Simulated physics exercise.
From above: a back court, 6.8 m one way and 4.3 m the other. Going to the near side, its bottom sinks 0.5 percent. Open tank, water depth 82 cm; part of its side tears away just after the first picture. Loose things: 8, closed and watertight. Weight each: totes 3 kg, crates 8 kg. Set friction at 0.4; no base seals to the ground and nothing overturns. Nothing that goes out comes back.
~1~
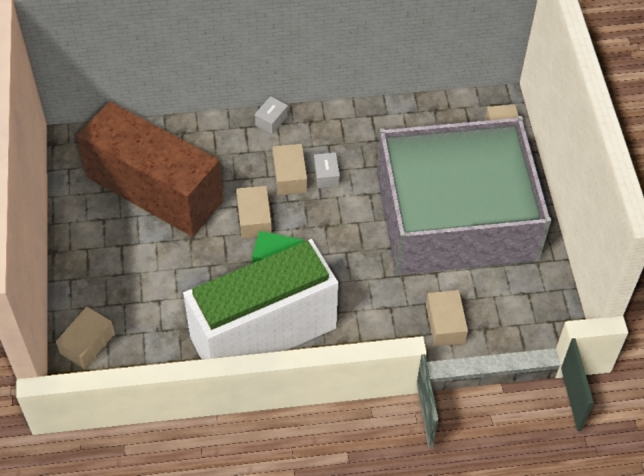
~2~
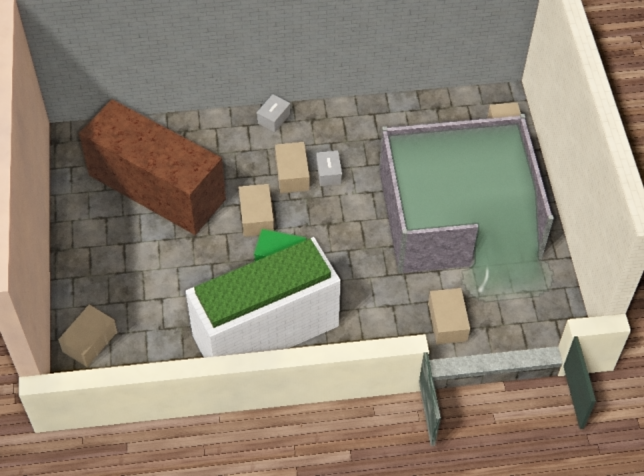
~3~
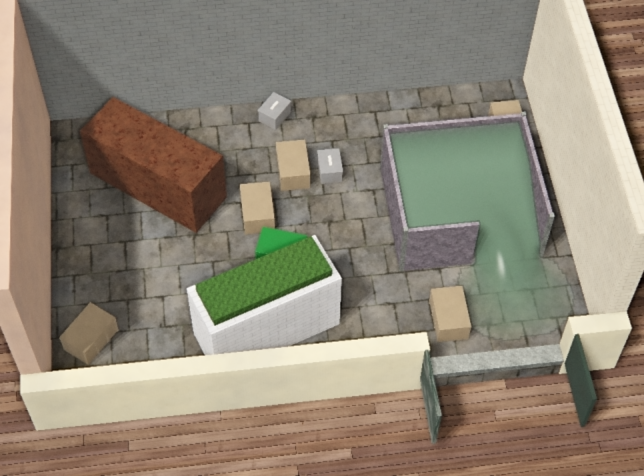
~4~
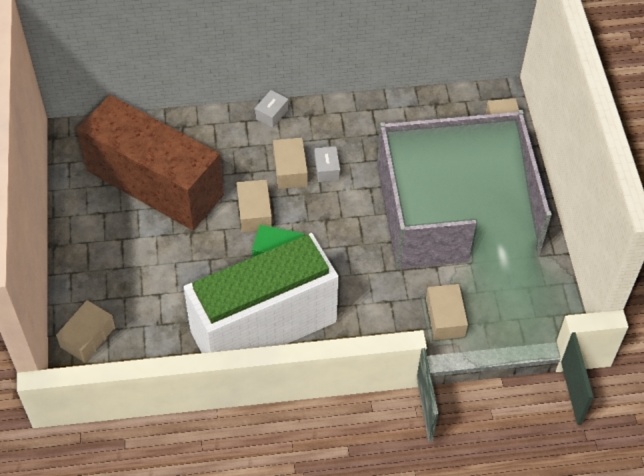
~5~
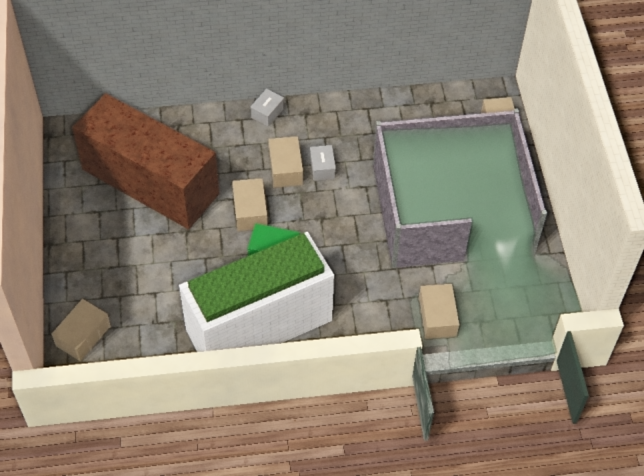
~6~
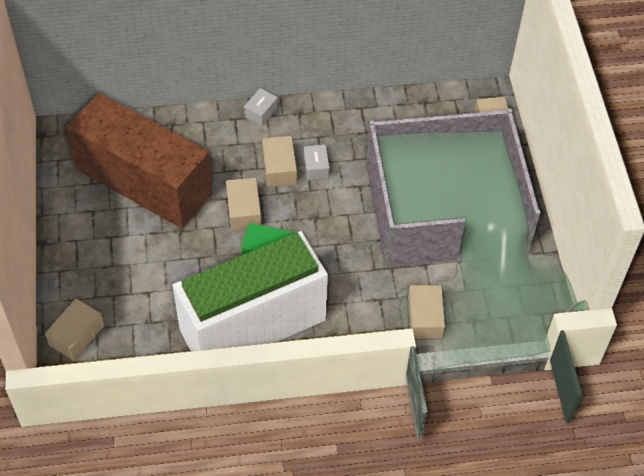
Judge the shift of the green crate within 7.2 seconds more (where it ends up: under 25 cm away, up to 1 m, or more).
The green crate? It stays roughly where it started.
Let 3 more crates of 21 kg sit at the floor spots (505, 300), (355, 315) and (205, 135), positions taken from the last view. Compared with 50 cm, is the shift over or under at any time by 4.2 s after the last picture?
Going through them in the order asked, they come out clear of the mark, shy of the mark and shy of the mark.
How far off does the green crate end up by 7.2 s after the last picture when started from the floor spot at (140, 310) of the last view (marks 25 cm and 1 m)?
Outcome: It sits still.
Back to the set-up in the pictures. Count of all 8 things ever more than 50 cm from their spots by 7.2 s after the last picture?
That comes to 1.
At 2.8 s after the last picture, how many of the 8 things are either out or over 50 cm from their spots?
Count then: 0.
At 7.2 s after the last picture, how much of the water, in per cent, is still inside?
Still held: Near 26 %.
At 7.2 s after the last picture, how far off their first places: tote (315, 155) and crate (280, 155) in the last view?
The first ends 5 cm from its start, the second 0 cm.
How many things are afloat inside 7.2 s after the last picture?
Answer: 0.
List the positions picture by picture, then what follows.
The first picture shows the green crate at (278, 248), on the bottom; water covers 2.7 m2; 0 of 8 have shifted.
The second picture shows the green crate at (280, 246), on the bottom; 3.3 m2 under water; 0 of 8 have shifted.
The third picture shows the green crate at (281, 243) rests on the ground; 4.2 m2 under water; 0 of 8 have shifted.
The fourth picture shows the green crate at (278, 241), on the bottom; water covers 5.0 m2; 0 of 8 have shifted.
The fifth picture shows the green crate at (274, 240), on the bottom; 5.1 m2 under water; 0 of 8 have shifted.
The sixth picture shows the green crate at (268, 240) rests on the ground; water covers 5.2 m2; 1 of 8 have shifted.
Then, 0.9 s after the last picture the green crate is near (268, 240), 0.0 m from its start, aground; 0 of 8 are out; 0 afloat.
Then, 2.8 s after the last picture the green crate is near (268, 240), 0.0 m from its start, aground; 0 of 8 are out; 0 afloat.
Then, 4.8 s after the last picture the green crate is near (268, 240), 0.0 m from its start, aground; 0 of 8 are out; 0 afloat.
Then, 7.2 s after the last picture the green crate is near (268, 240), 0.0 m from its start, aground; 0 of 8 are out; 0 afloat.
